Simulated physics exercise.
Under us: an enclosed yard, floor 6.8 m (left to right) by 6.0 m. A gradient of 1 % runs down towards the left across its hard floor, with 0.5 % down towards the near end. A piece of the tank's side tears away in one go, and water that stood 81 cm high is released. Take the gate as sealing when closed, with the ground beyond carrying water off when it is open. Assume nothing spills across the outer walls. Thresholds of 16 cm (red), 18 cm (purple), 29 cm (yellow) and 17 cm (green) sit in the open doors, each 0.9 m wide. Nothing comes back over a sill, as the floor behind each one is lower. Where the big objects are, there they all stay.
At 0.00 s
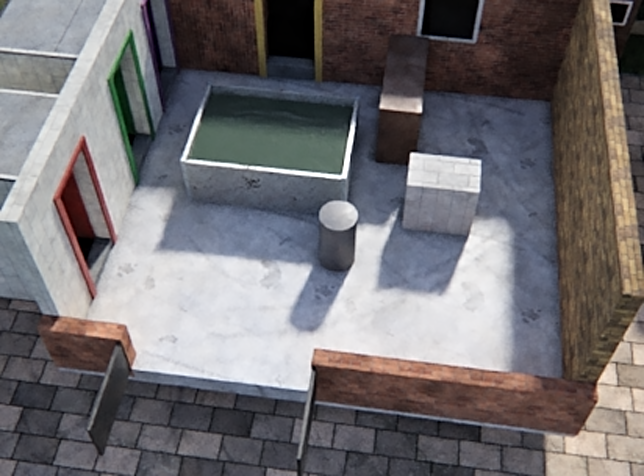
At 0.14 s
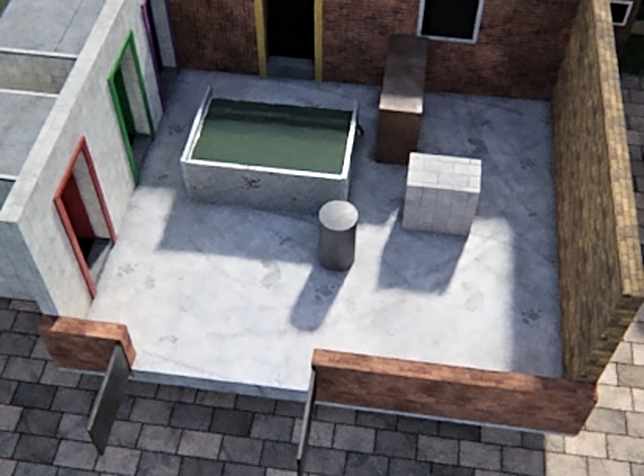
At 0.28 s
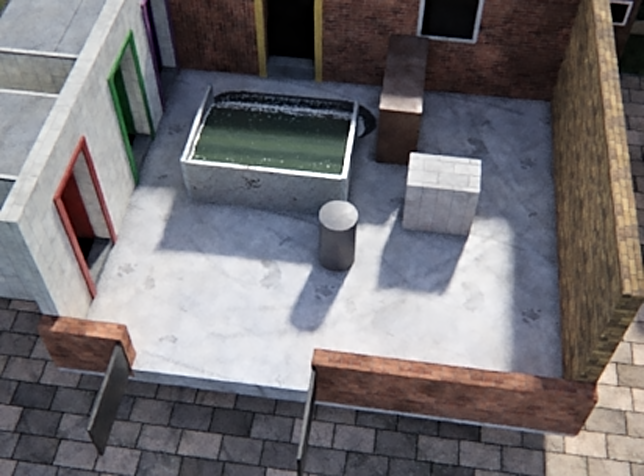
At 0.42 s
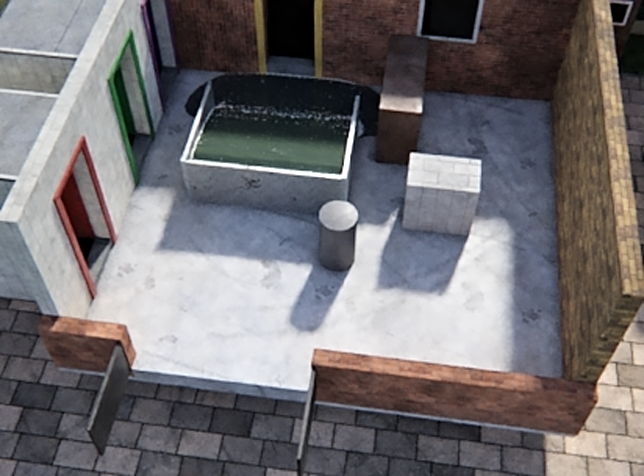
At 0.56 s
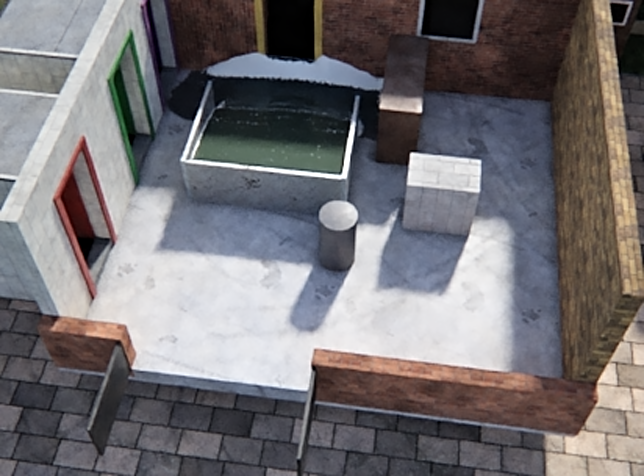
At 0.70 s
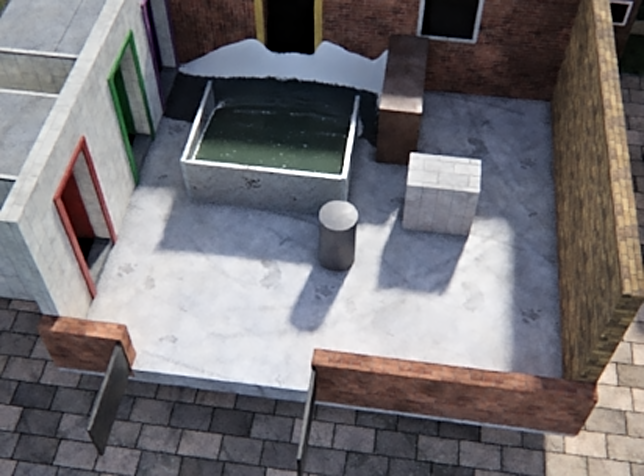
In a walled yard, water bursts from the tank's far side and spreads across the floor.
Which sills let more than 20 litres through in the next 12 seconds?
In the next 12 seconds: The red door stays at or under it; the purple door lets more through; the yellow door lets more through; the green door stays at or under it.
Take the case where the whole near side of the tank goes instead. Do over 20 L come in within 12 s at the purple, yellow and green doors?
Note: Purple short of the mark, yellow short of the mark, green short of the mark.
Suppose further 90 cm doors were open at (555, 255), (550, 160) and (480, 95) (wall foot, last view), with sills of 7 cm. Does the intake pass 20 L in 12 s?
Door 1: Lower; door 2: Lower; door 3: Lower.
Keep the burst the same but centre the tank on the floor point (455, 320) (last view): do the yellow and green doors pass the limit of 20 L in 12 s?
Well, yellow ends up inside the mark and green ends up inside the mark.
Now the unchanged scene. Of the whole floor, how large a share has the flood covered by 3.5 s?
Close to 50 in a hundred.
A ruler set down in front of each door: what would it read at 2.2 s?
Centimetres: Red 0 / purple 43 / yellow 37 / green 6.
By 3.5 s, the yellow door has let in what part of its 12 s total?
Around 100 percent.
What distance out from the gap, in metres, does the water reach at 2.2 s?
That's near 3.2 m in a straight line.
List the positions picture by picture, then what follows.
In the first frame, still water, 81 cm deep, in the tank at (274, 132).
In the second frame, the front is at (360, 134), 1.3 m from the gap on the tank's far side; 0.6 m2 of floor is under water; 81 cm left at the back of the tank.
In the third frame, the front is at (370, 118), 1.5 m from the gap on the tank's far side; 2.1 m2 of floor is under water; 78 cm left at the back of the tank.
In the fourth frame, water pours out on the tank's far side and has run 1.9 m, to a hidden place; typically 13 cm deep outside, 70 cm at the tank's back.
In the fifth frame, water pours out on the tank's far side and has run 2.2 m, to (199, 72); typically 16 cm deep outside, 69 cm at the tank's back.
In the sixth frame, the front is at (180, 70), 2.5 m from the gap on the tank's far side; 4.9 m2 of floor is under water; 65 cm left at the back of the tank.
After 1.4 s water covers 15 % of the floor and is deepest (58 cm) near (324, 88); red door not reached, purple door 36 cm at the sill, 34 L in, yellow door 56 cm at the sill, 135 L in, green door not reached.
After 2.2 s water covers 25 % of the floor and is deepest (44 cm) near (176, 81); red door not reached, purple door 43 cm at the sill, 176 L in, yellow door 37 cm at the sill, 229 L in, green door 6 cm at the sill, 0 L in.
After 3.5 s water covers 50 % of the floor and is deepest (29 cm) near (173, 88); red door 4 cm at the sill, 0 L in, purple door 29 cm at the sill, 327 L in, yellow door 18 cm at the sill, 242 L in, green door 11 cm at the sill, 0 L in.
After 7.0 s water covers 70 % of the floor and is deepest (19 cm) near (273, 90); red door 7 cm at the sill, 0 L in, purple door 17 cm at the sill, 366 L in, yellow door 18 cm at the sill, 243 L in, green door 9 cm at the sill, 0 L in.
After 12.0 s water covers 80 % of the floor and is deepest (14 cm) near (76, 346); red door 7 cm at the sill, 0 L in, purple door 13 cm at the sill, 367 L in, yellow door 11 cm at the sill, 243 L in, green door 6 cm at the sill, 0 L in.
